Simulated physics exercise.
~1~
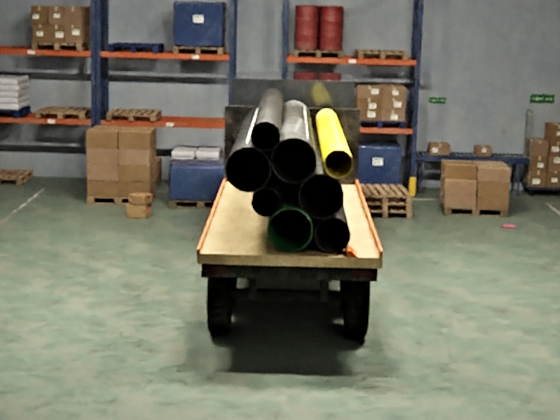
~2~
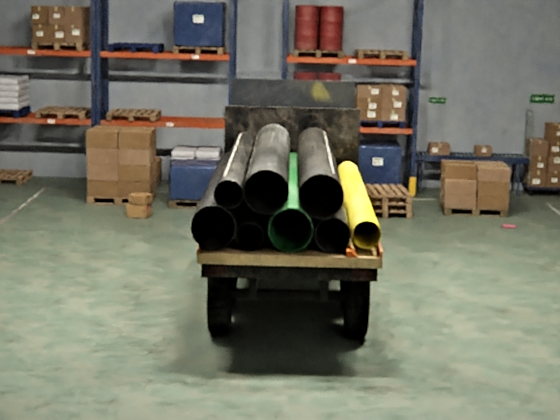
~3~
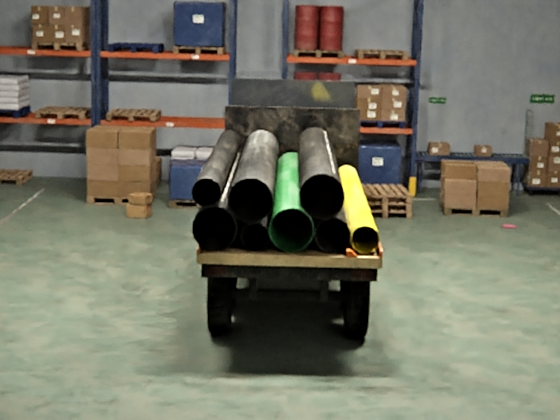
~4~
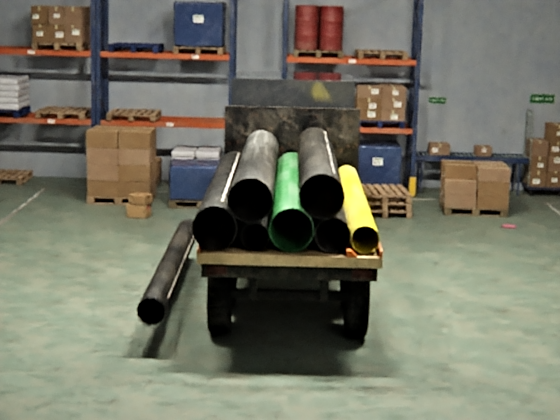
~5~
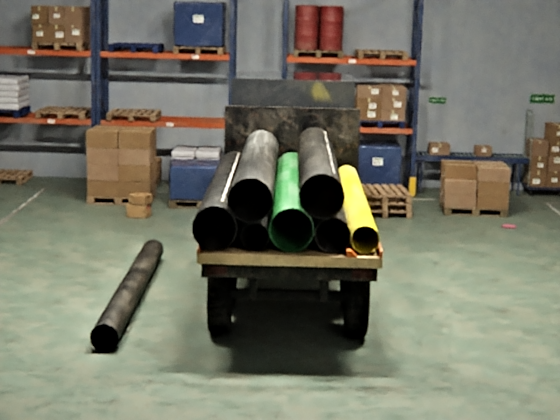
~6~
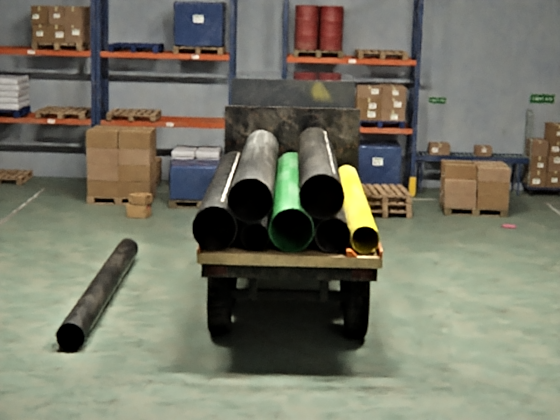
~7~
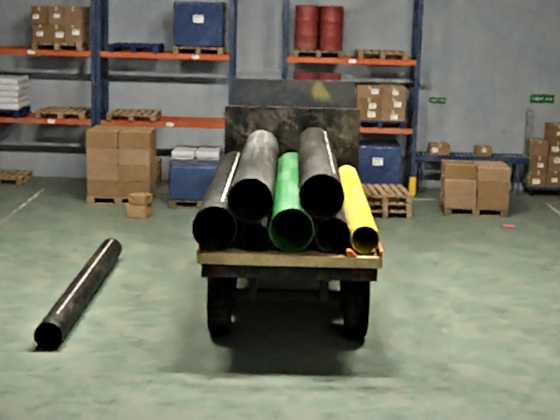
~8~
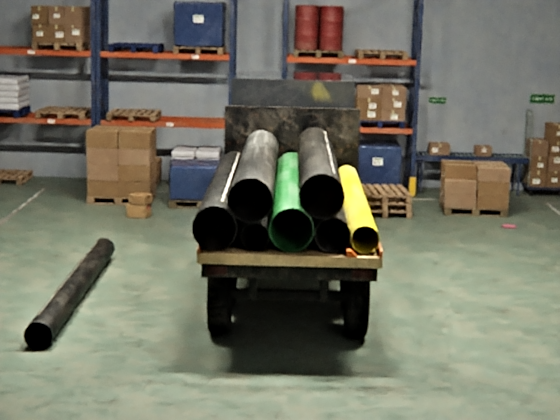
To begin with, a bundle of black, green and yellow pipes is piled high on the flat deck of a lorry seen from behind in a warehouse. The pile slumps and spreads across the deck, with the yellow pipe dropping to the right side and the green one settling near the middle. A black pipe on the left then slips over the left edge and falls to the floor. It rolls a little farther left and ends up lying apart from the lorry, while the green, yellow and remaining black pipes rest on the deck.
